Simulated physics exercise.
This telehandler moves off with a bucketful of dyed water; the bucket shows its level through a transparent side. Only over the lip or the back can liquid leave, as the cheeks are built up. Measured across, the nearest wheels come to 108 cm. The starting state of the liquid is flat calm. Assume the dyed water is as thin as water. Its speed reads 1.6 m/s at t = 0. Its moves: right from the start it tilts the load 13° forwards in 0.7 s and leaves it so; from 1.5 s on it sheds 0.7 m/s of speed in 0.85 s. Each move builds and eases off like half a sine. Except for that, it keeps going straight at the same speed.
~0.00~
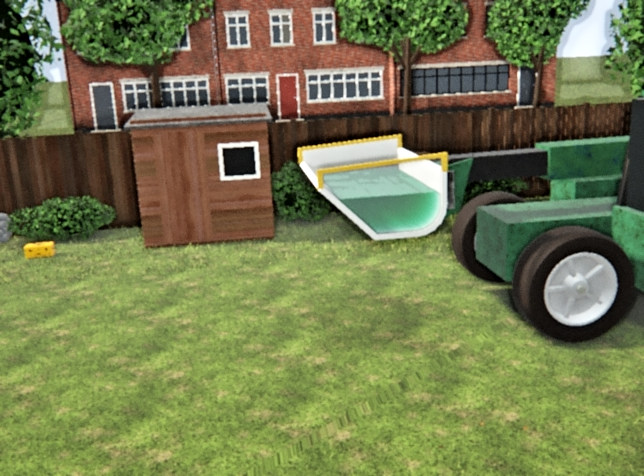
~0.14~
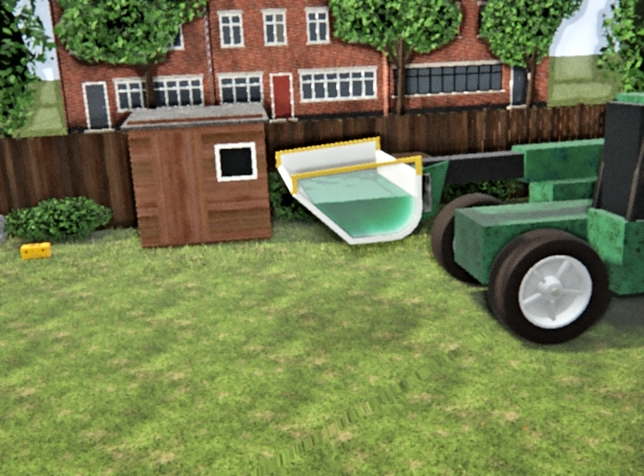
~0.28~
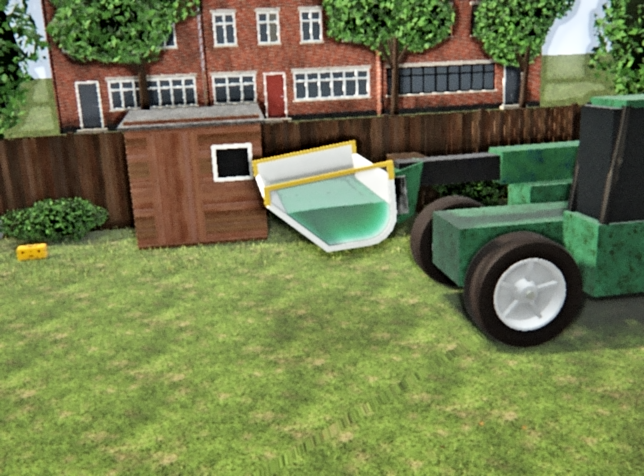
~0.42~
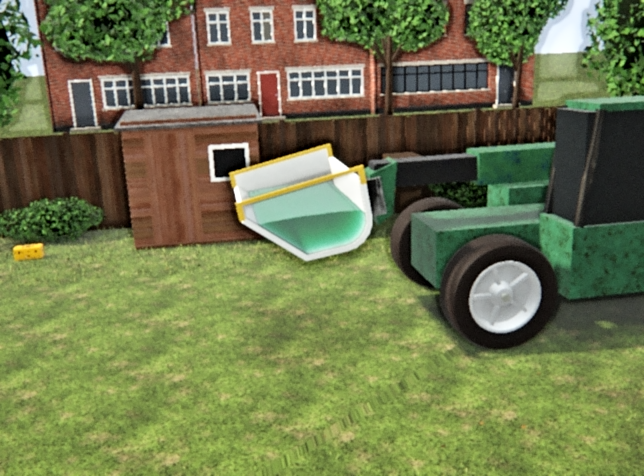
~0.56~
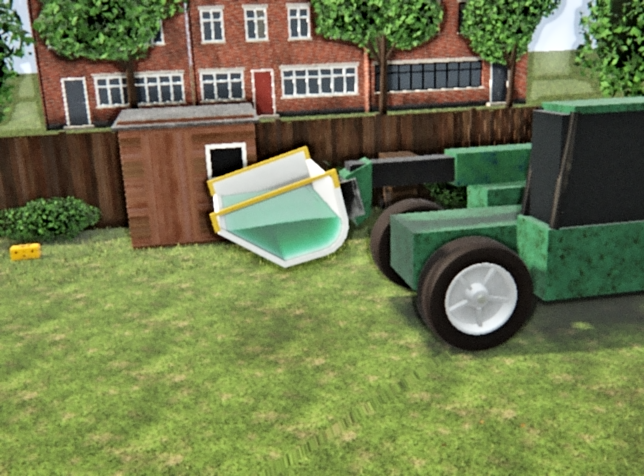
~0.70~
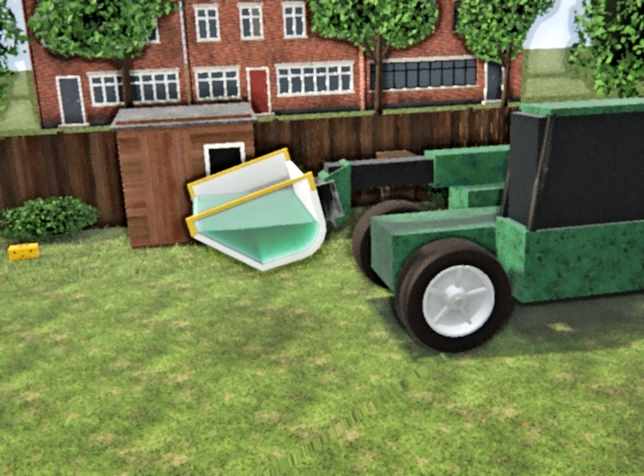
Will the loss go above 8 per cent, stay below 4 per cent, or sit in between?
It will go above 8 per cent.
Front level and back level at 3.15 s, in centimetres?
Height at the front is 32 cm; height at the back is 26 cm.
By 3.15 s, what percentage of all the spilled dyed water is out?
About 80 percent, give or take.
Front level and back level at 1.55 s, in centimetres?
Front level 34 cm, back level 24 cm.
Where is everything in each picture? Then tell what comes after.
In the first picture, level at the front (377, 197); level at the back (433, 192); the lip is at (323, 186); the front is on the left.
In the second picture, level at the front (352, 201); level at the back (408, 197).
In the third picture, level at the front (326, 208); level at the back (382, 203); tilt 4° forwards.
In the fourth picture, level at the front (301, 218); level at the back (357, 211); tilt 9° forwards.
In the fifth picture, level at the front (276, 224); level at the back (333, 218); tilt 12° forwards.
In the sixth picture, level at the front (253, 228); level at the back (311, 222); tilt 13° forwards; the lip is at (197, 233).
Then, 1.55 s in, the bucket is at 13° forwards, the surface stands 34 cm on the front, 24 cm on the back; the loss stands at 7 per cent, over the front.
Then, 2.35 s in, the bucket is at 13° forwards, the surface stands 34 cm on the front, 14 cm on the back; the loss stands at 12 per cent, over the front.
Then, 3.15 s in, the bucket is at 13° forwards, the surface stands 32 cm on the front, 25 cm on the back; the loss stands at 17 per cent, over the front.
Then, 5.24 s in, the loss stands at 21 per cent, over the front, 88 of 416 litres.
